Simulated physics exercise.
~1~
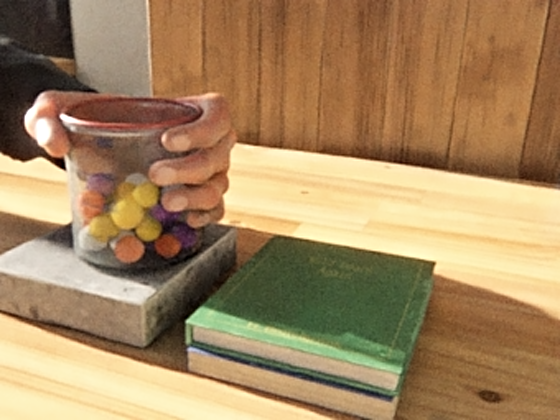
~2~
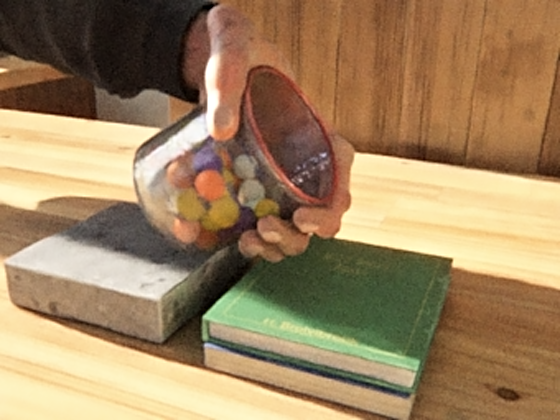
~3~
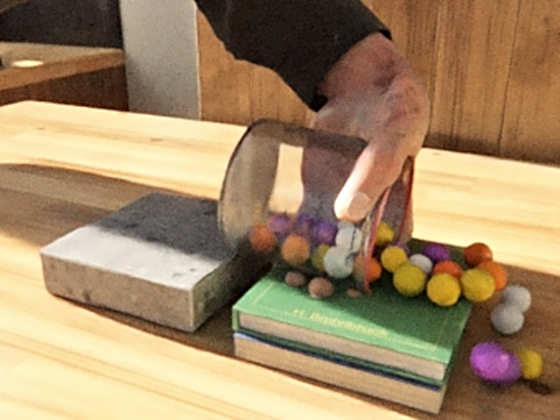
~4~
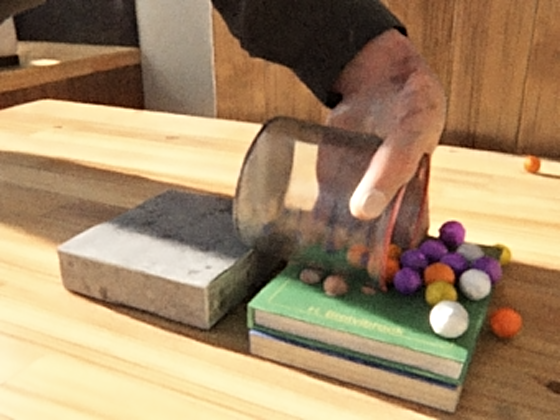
A hand in a dark sleeve grips a clear, open beaker of colourful gumballs on a grey slab at the left, beside a small stack of books topped by a green one, on a sunlit pale wooden table seen from slightly above. The hand lifts the beaker and tips it to the right over the books, the balls still inside. It lowers the beaker onto its side against the stack, and orange, yellow, purple and white balls pour out across the green cover and onto the table. At the end the hand still holds it there, nearly emptied, with balls scattered at the right.
